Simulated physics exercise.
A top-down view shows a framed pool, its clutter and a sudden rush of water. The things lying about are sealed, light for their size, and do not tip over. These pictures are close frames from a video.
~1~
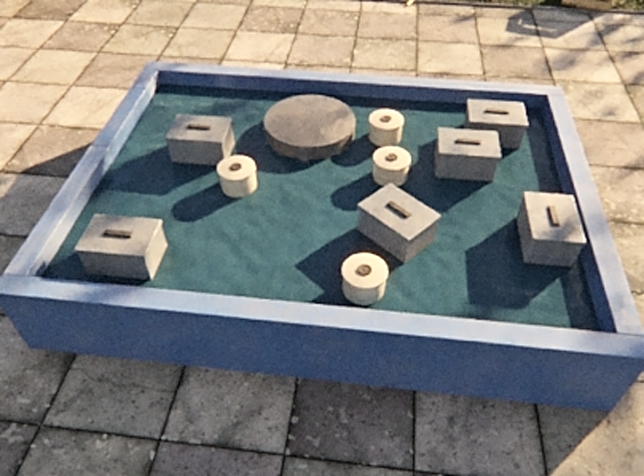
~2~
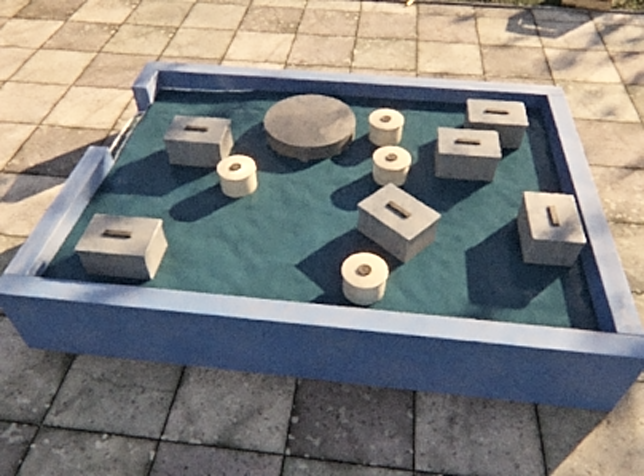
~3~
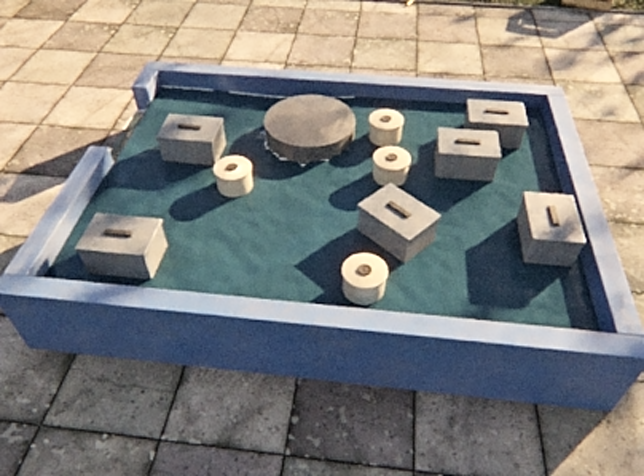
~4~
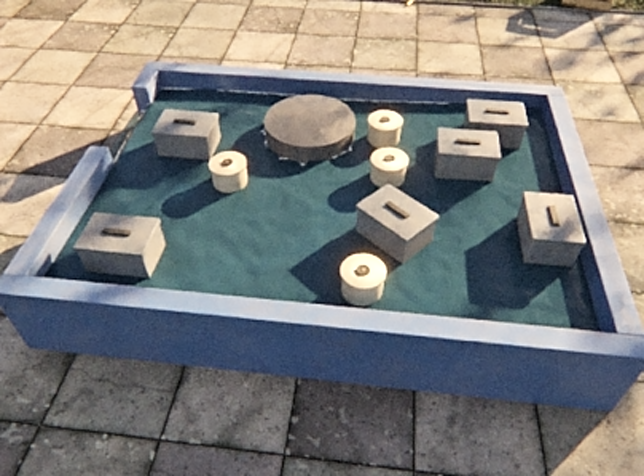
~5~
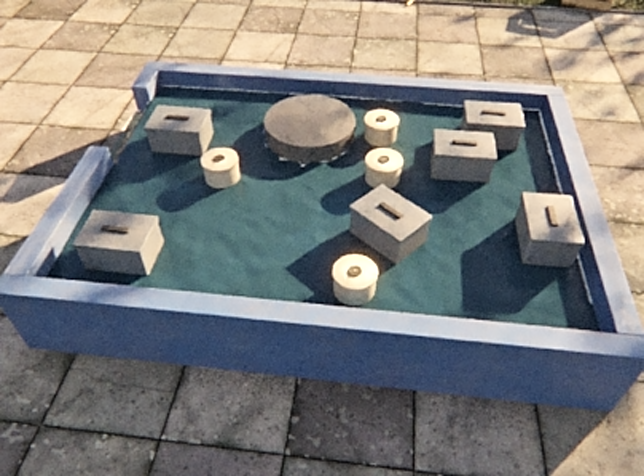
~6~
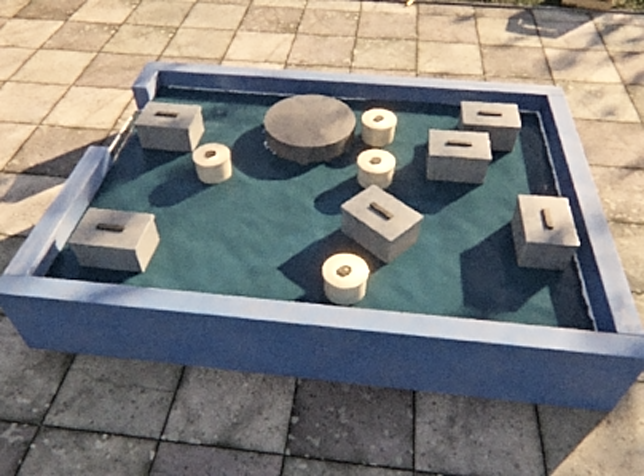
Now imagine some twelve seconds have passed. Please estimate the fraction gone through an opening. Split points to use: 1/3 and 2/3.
Below 1/3.
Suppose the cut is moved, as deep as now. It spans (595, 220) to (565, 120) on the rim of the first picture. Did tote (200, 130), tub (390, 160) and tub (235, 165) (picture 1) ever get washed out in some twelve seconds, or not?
First never exits, second never exits, third never exits.
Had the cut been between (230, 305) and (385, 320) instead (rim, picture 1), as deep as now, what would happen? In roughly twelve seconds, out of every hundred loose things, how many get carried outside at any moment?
About 20 %.
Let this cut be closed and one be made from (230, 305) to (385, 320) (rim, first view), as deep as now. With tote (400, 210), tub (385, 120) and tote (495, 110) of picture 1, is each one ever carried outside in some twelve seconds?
Answer, item by item: Lost, not lost, not lost.
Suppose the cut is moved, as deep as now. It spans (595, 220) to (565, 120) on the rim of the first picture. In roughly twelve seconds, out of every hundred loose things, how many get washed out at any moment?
My guess is close to 40 percent.
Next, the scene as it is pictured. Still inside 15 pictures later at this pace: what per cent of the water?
About 78 percent.
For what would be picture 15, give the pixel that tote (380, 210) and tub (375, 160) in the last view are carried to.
They should end up near (355, 216) and (344, 170) respectively.
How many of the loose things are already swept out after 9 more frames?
The total is 1.
A moment on, 0 of 10 are out; 10 afloat.
Next, 1 of 10 are out; 9 afloat.
Later, 1 of 10 are out; 9 afloat.
In the end, 1 of 10 are out; 9 afloat.
